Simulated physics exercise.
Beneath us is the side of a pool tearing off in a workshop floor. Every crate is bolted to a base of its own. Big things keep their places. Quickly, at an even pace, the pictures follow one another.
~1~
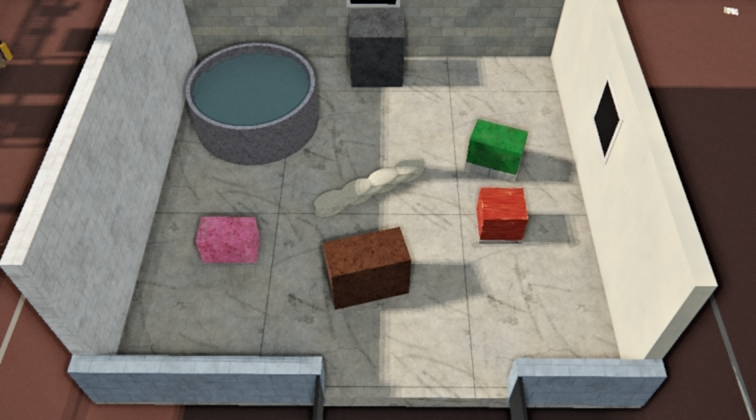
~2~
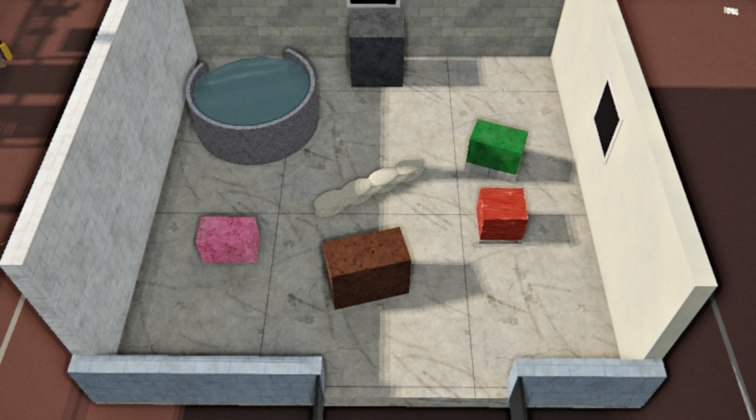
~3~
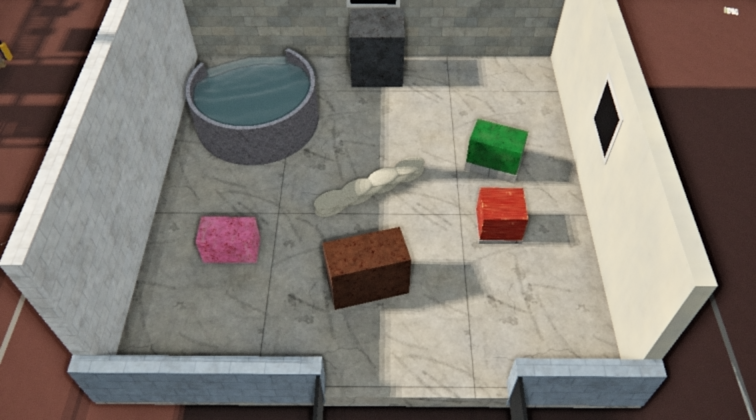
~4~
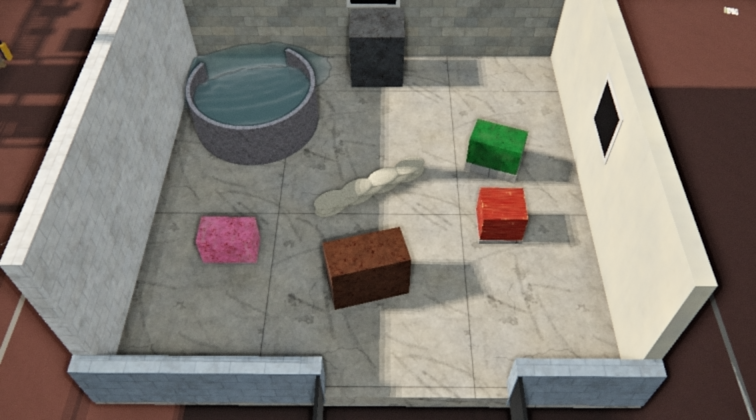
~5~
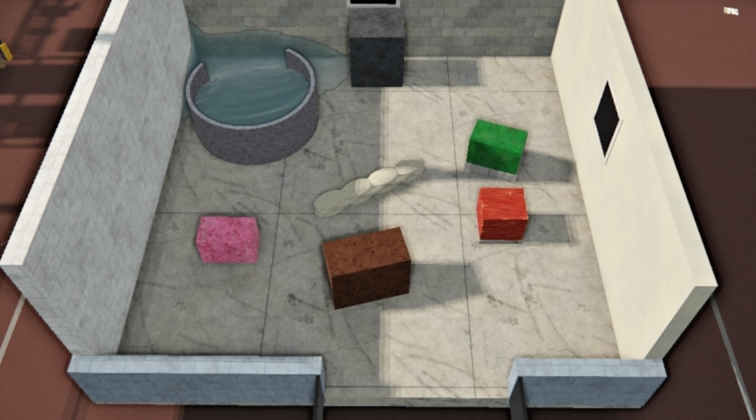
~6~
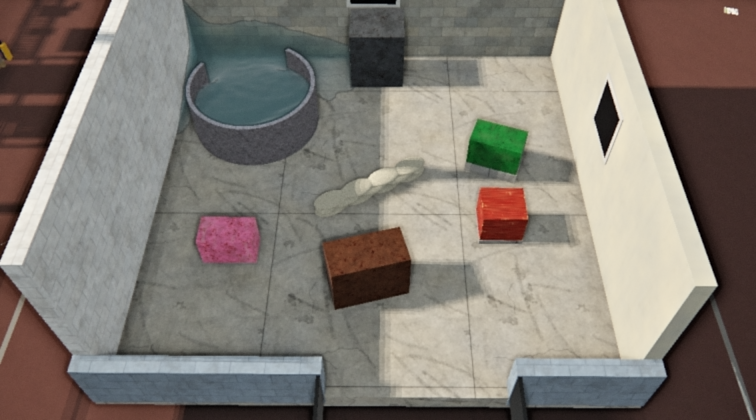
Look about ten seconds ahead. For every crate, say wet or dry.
In the end most likely the green crate remains untouched; most likely the pink crate gets water on it; most likely the red crate remains untouched.
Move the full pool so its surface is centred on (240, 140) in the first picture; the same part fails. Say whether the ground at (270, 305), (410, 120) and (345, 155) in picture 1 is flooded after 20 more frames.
As listed: Clear, flooded, wet.
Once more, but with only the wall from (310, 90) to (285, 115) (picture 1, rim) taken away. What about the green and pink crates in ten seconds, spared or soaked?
My take: The green one gets flooded, while the pink one gets flooded.
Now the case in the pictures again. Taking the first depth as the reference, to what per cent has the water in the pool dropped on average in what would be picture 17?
About 38 per cent.
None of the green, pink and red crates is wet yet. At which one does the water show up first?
That would be the pink-painted one.
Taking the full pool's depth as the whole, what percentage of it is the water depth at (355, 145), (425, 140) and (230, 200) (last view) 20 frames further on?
I'd say close to 8, 2 and 2 percent.
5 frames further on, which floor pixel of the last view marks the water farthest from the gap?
I'd put it around (492, 60).
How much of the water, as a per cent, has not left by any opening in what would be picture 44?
Near 100 in a hundred.
A moment on, water covers 10 % of the floor; the green crate not reached, the pink crate not reached, the red crate not reached.
Next, water covers 25 % of the floor; the green crate not reached, the pink crate water round its plinth, the red crate not reached.
Then, water covers 45 % of the floor; the green crate water round its plinth, the pink crate water round its plinth, the red crate water round its plinth.
Later, water covers 75 % of the floor; the green crate water round its plinth, the pink crate water round its plinth, the red crate water round its plinth.
In the end, water covers 95 % of the floor; the green crate stayed above the water, the pink crate was topped, the red crate stayed above the water.
